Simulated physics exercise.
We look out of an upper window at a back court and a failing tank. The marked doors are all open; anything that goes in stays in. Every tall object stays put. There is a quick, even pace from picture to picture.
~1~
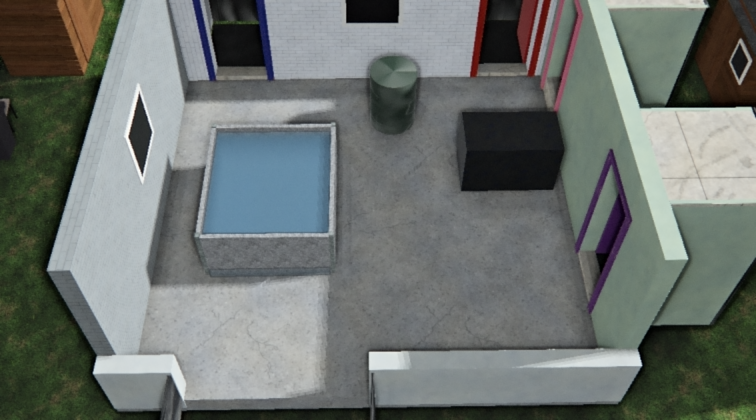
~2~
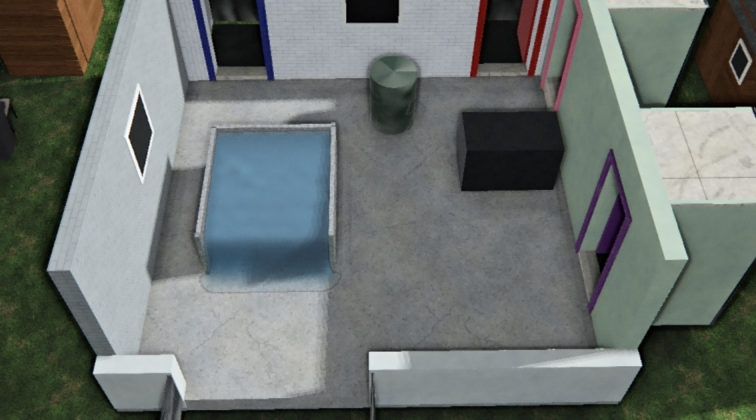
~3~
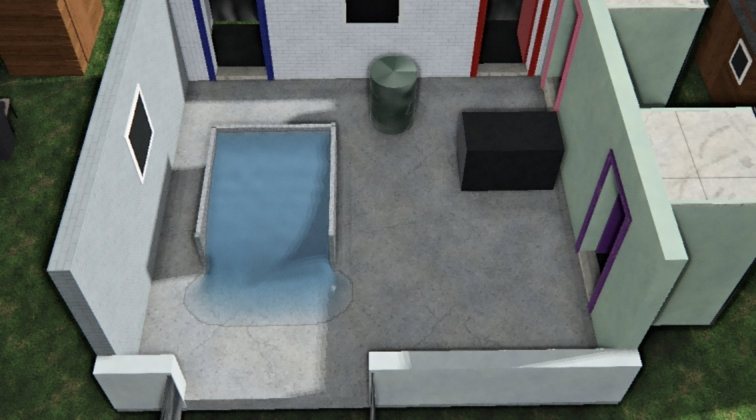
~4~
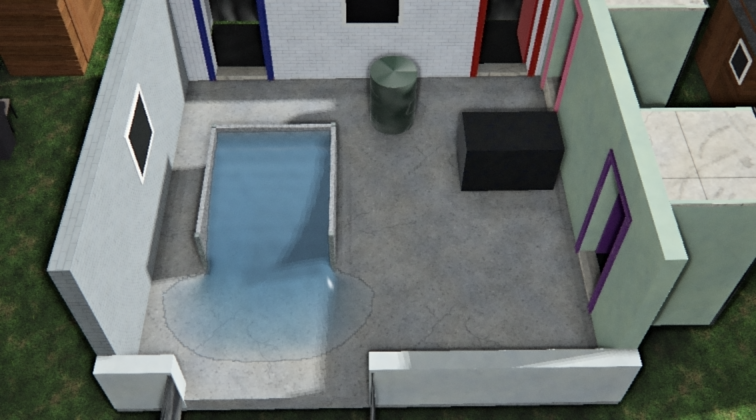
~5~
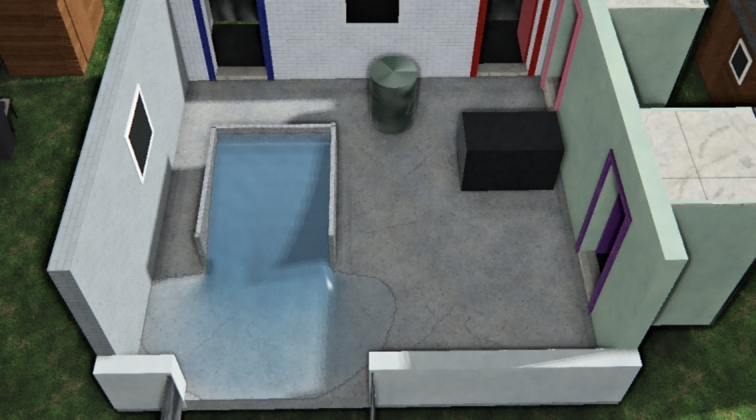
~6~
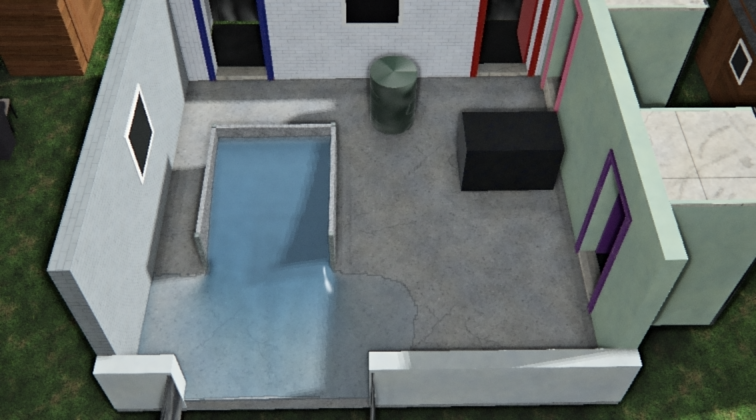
In the video, a raised stone tank of still blue water stands in a walled courtyard; its near side gives way, and water pours out and spreads across the grey paving toward the low front wall and its opening.
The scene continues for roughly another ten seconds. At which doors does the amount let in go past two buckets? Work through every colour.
My prediction: The pink door holds up fine I think; the blue door holds up fine I think; the purple door holds up fine I think; the red door holds up fine I think.
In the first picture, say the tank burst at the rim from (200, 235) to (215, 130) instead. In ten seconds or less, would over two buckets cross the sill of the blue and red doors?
Blue door exceeds the limit, red door falls short.
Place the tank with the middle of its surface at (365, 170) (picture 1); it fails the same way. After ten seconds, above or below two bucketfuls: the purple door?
Purple door: Past the limit.
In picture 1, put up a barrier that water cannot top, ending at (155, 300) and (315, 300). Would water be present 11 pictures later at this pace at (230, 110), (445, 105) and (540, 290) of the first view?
Taking the points in turn, they are inundated, high and dry and inundated.
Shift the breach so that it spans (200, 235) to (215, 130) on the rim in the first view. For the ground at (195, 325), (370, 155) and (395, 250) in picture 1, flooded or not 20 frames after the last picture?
Taken in turn they're swamped, swamped and unwetted.
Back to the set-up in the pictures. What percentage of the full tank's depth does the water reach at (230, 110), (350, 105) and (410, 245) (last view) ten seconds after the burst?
4, 2, 2 %.
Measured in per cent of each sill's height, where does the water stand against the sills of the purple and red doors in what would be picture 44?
Readings, in sequence: 30 percent and 0 percent.
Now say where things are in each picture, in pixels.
In the first picture, still water in the open tank at (270, 181).
In the second picture, water pours out at (269, 257) and has run to (203, 278).
In the third picture, water pours out at (269, 260) and has run to (345, 300).
In the fourth picture, the front is at (358, 323), out from the gap at (269, 261).
In the fifth picture, water pours out at (269, 262) and has run to a hidden place.
In the sixth picture, the front is at a hidden place, out from the gap at (270, 262).
A moment on, water covers 20 % of the floor; the pink door not reached, the blue door not reached, the purple door not reached, the red door not reached.
Next, water covers 25 % of the floor; the pink door not reached, the blue door not reached, the purple door not reached, the red door not reached.
Then, water covers 40 % of the floor; the pink door not reached, the blue door not reached, the purple door wet at the sill, nothing in, the red door not reached.
Later, water covers 55 % of the floor; the pink door not reached, the blue door wet at the sill, nothing in, the purple door wet at the sill, nothing in, the red door not reached.
In the end, water covers 70 % of the floor; the pink door not reached, the blue door wet at the sill, nothing in, the purple door wet at the sill, nothing in, the red door not reached.
